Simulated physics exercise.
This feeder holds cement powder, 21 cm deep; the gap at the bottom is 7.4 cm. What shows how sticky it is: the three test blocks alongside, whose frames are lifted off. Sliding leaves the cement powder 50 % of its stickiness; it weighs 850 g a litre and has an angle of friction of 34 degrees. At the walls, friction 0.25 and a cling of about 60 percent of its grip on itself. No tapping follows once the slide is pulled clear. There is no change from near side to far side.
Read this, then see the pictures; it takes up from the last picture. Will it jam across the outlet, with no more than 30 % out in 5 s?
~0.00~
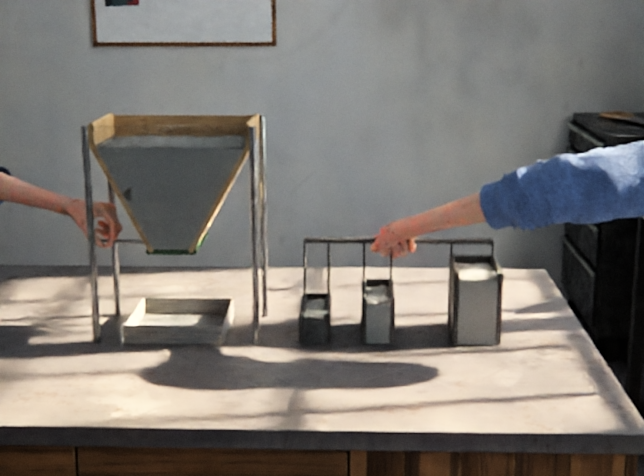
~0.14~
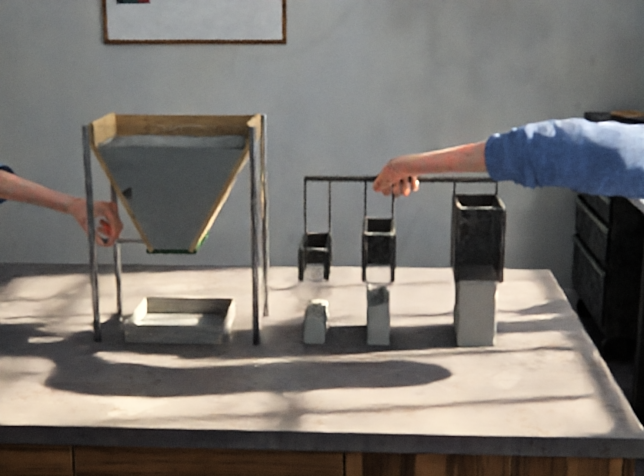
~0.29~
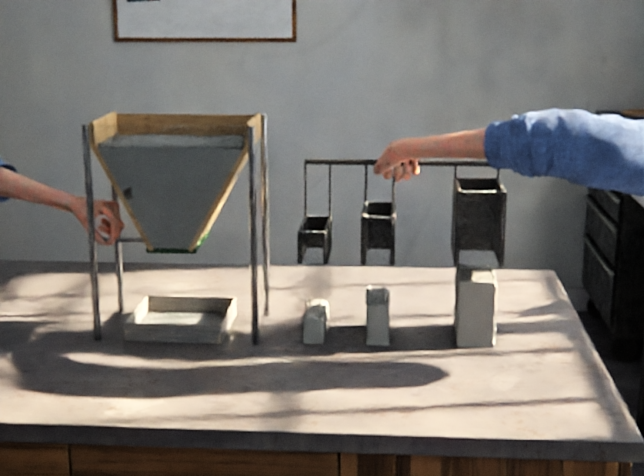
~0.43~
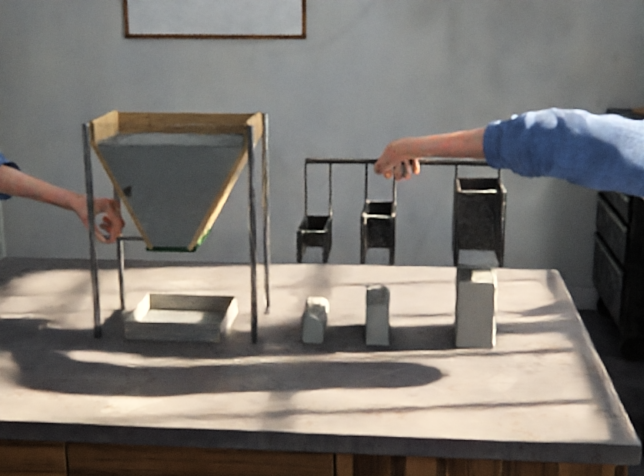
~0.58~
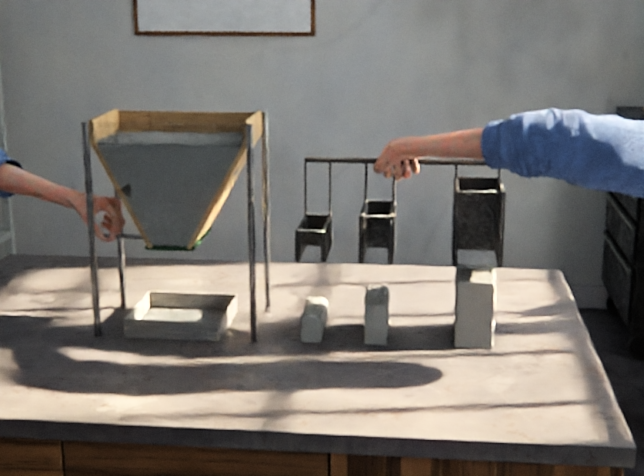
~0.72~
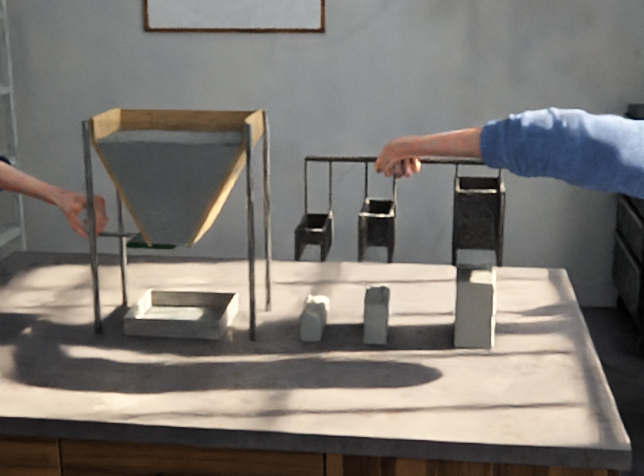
The feeder ends up stopped.
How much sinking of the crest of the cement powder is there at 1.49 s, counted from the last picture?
About 0.0 centimetres.
After 1.07 s, 0 % has run out.
After 1.49 s, 0 % has run out.
After 1.90 s, 0 % has run out.
After 2.32 s, 0 % has run out.
After 5.62 s, 0 % has run out.
